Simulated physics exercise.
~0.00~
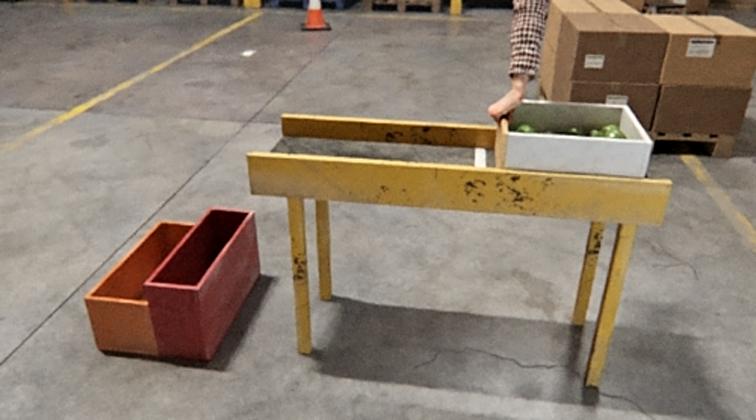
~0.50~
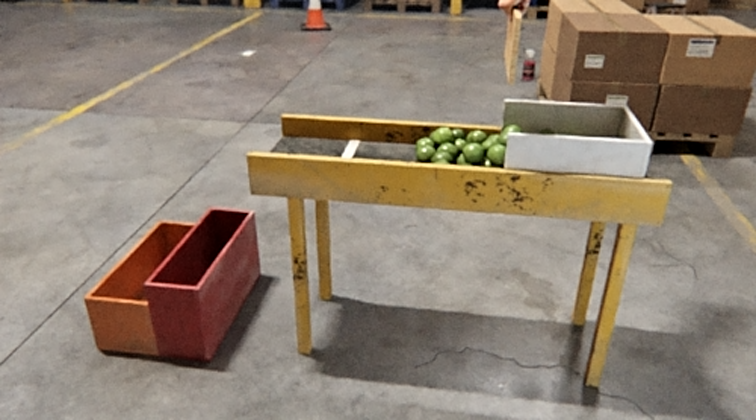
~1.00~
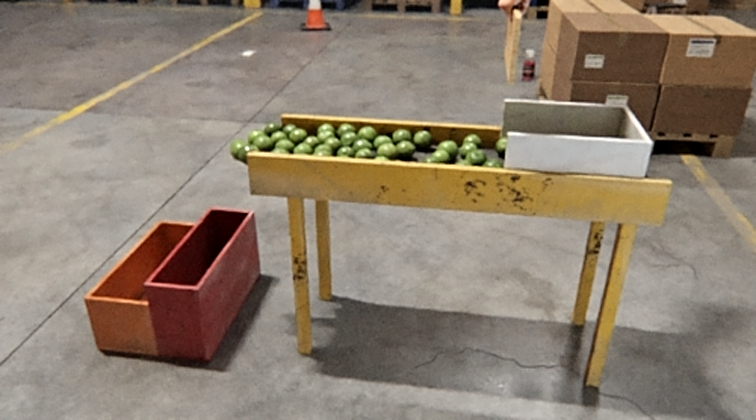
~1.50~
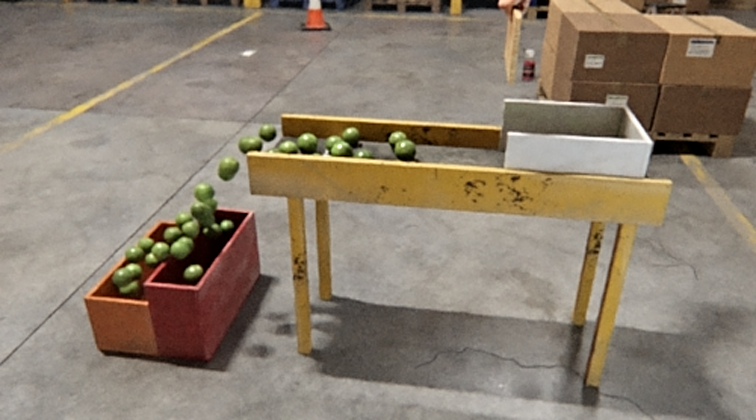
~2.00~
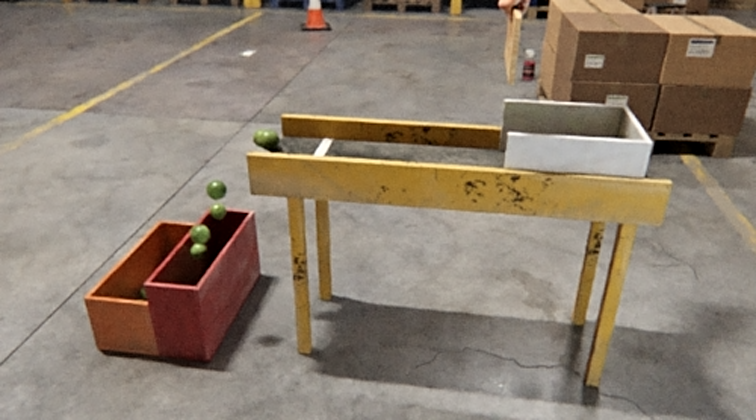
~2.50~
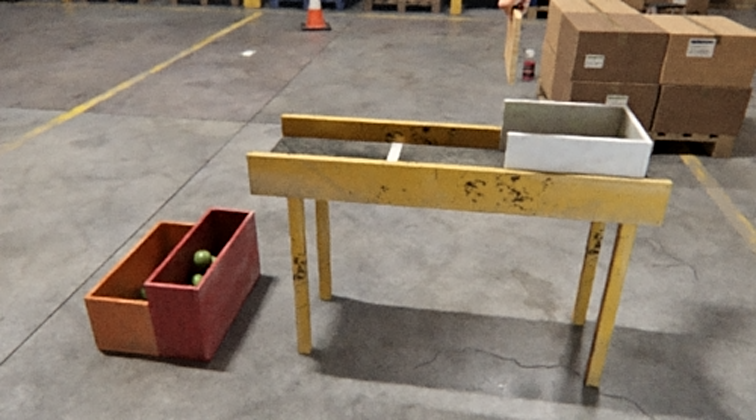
A hand lifts a gate and green apples ride the belt left, dropping into two boxes.
